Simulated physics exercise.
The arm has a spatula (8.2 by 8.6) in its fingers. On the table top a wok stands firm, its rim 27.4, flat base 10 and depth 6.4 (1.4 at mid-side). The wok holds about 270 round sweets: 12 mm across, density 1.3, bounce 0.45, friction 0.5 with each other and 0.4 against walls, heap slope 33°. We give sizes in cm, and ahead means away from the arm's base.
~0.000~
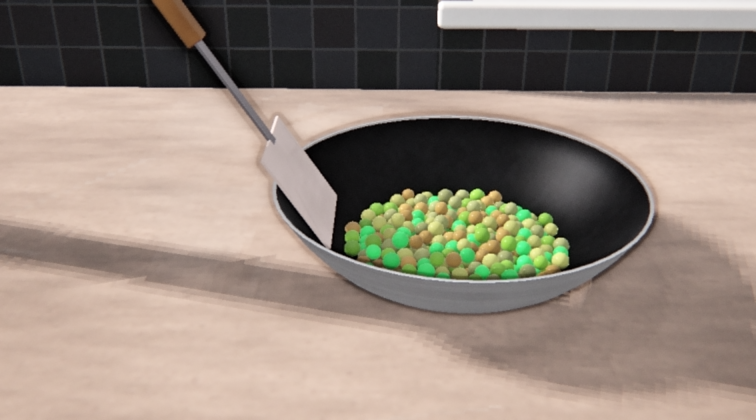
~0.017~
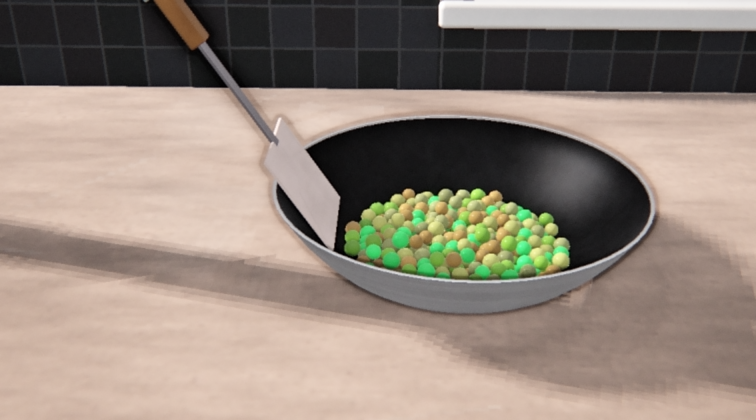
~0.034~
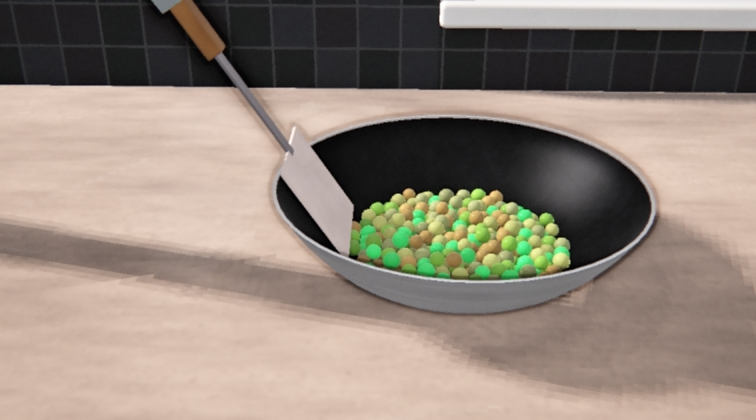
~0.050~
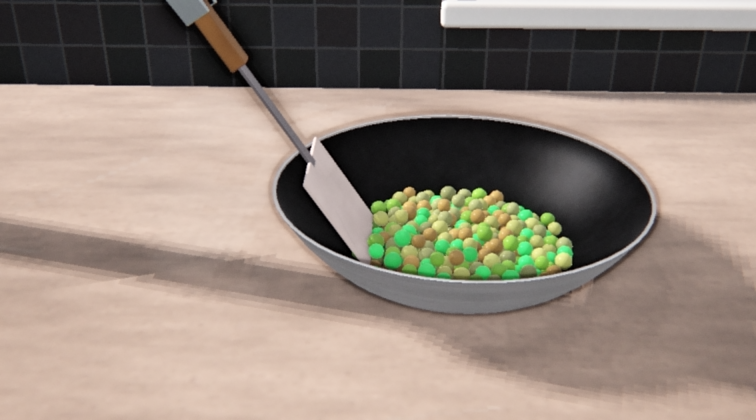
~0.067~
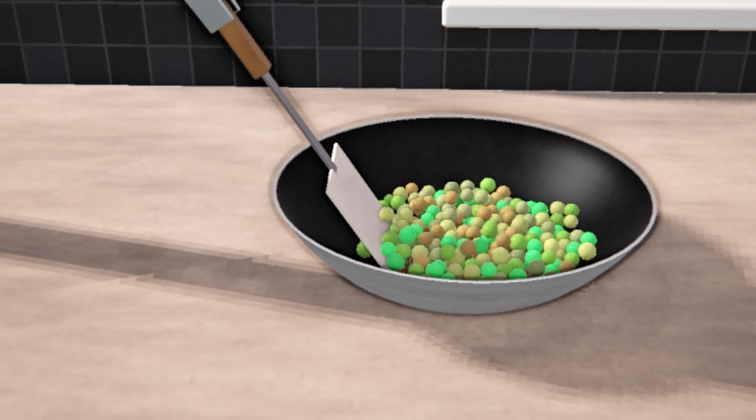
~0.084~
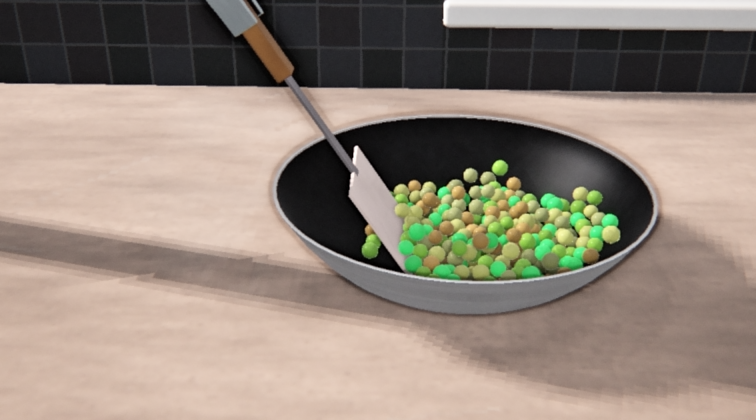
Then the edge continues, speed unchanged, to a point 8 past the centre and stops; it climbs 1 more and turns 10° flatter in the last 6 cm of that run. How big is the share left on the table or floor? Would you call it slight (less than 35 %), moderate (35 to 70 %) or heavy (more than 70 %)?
I would call it slight, less than 35 %.
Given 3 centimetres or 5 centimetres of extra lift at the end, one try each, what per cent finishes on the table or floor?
Roughly 25 per cent, then 15 per cent.
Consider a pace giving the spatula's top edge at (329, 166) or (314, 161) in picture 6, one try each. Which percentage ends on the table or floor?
First try about 0 %, second try about 0 %.
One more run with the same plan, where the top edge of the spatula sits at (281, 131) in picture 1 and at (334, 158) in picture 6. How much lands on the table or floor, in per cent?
Around 5 per cent finishes on the table or floor.
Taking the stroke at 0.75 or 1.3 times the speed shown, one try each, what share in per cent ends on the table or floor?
Roughly 10 percent for the first try, 30 percent for the second.
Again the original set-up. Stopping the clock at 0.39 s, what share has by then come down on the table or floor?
It is near 15 percent.
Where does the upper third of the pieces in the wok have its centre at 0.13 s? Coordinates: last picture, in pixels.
I'd point to about (567, 221).
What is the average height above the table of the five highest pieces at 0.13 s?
Estimated height above table: Approx. 7 cm.
After 0.13 s, sloping 57°, highest piece 7 above the table; 269 in the wok.
After 0.17 s, sloping 53°, highest piece 8 above the table; 266 in the wok, 3 on the blade or in flight.
After 0.39 s, sloping 47°, highest piece 12 above the table; 199 in the wok, 40 on the table or floor, 30 on the blade or in flight.
After 1.44 s, sloping 47°, highest piece 5 above the table; 199 in the wok, 70 on the table or floor.
At rest, 199 in the wok, 70 on the table or floor. That is 26 % on the table or floor.
